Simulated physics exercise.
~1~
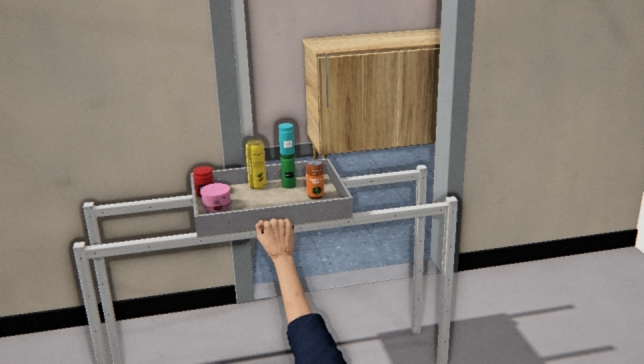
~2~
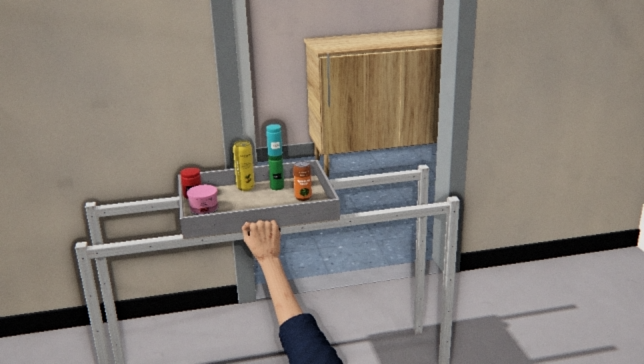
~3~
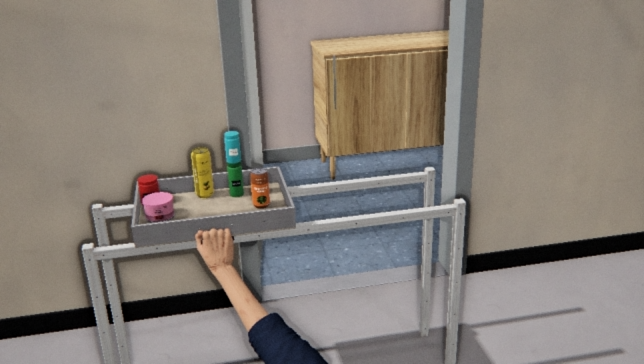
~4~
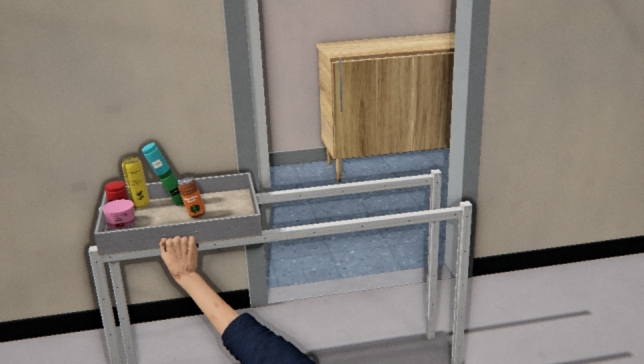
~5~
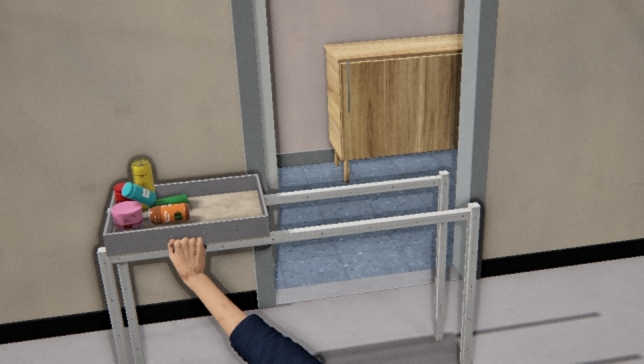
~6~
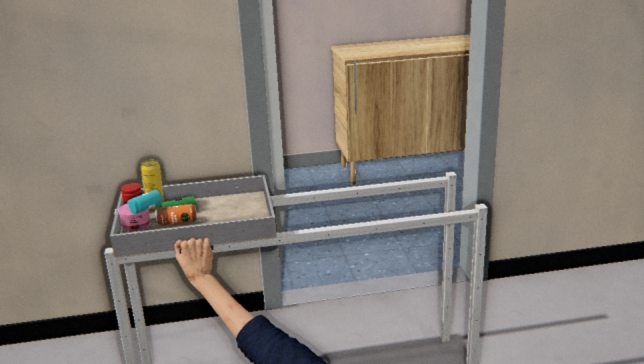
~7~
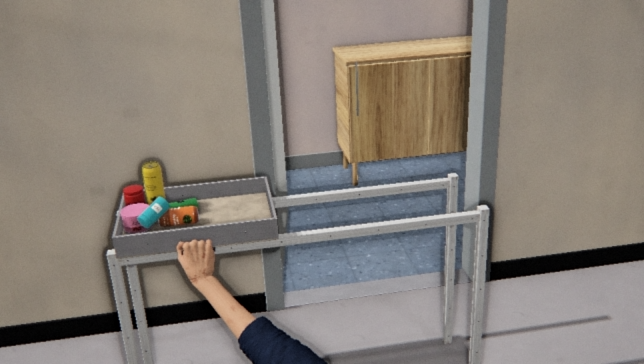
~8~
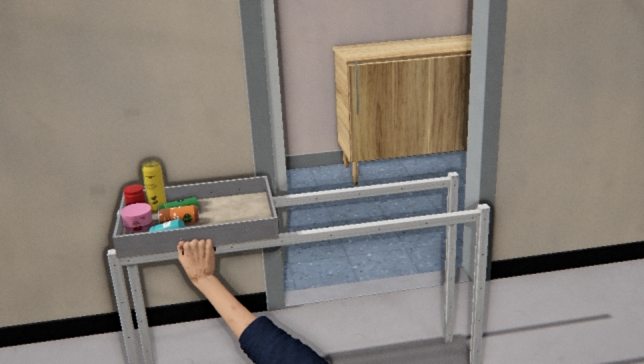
At the start, a hand holds the front of a grey tray on a metal frame, with a red jar, a pink tub, a yellow can, an orange can and stacked turquoise and green shakers on it. The tray slides left, slowly and then farther, with everything upright. As it reaches the left end of the rails, both shakers and the orange can tip left. The green shaker and orange can fall onto their sides, and the turquoise shaker topples among them and rolls toward the front. The tray rests at the left, all items aboard, the yellow can still standing.
